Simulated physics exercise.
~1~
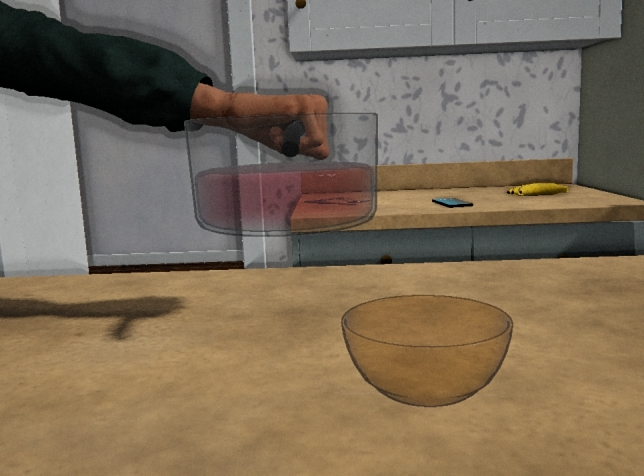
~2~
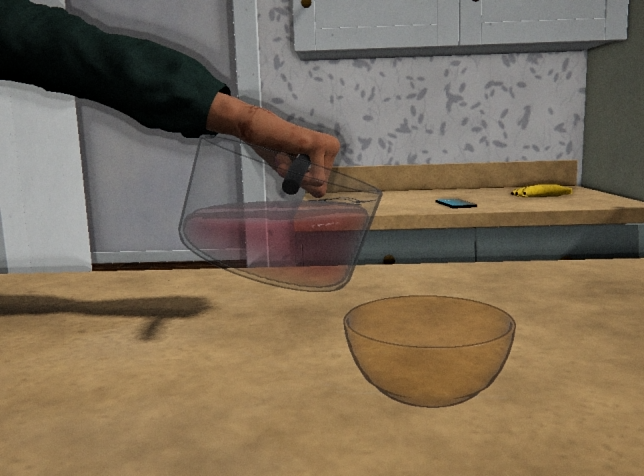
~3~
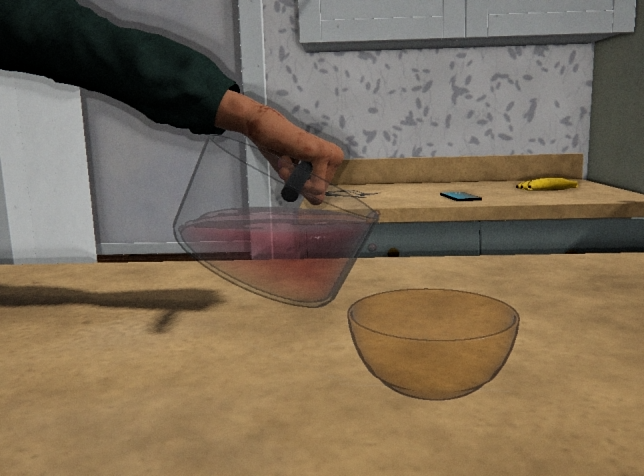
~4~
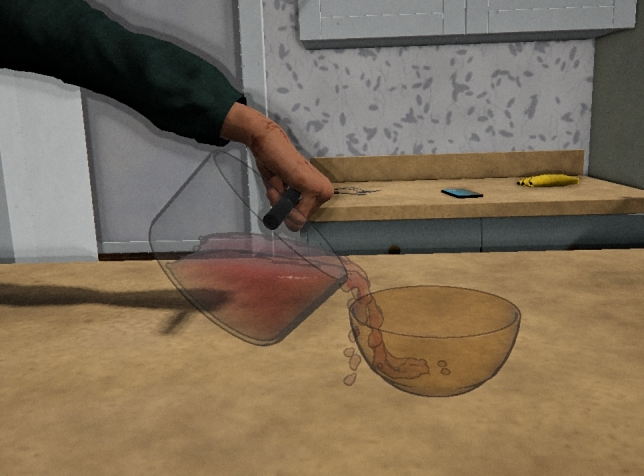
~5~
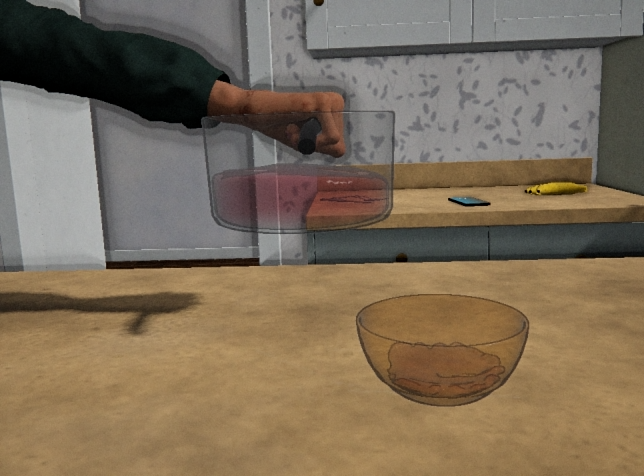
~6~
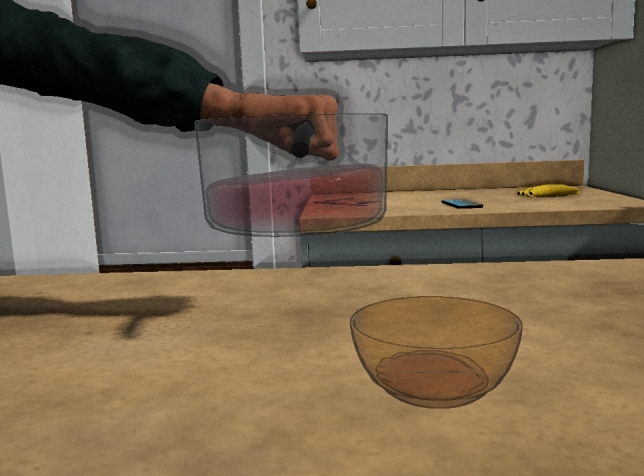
A hand in a dark green sleeve reaches in from the left, holding a clear, glassy pan of pinkish-red liquid above a tan counter in a kitchen, seen from the front by a slightly swaying camera. An empty, see-through round bowl sits to the right, with a yellow object and a small blue item on the counter behind. The hand tips the pan towards the bowl, then tilts it more steeply until liquid spills over its edge, mostly into the bowl, with some drops falling outside. The hand levels the pan again. The liquid settles in a shallow pool in the bowl, while plenty remains in the pan.
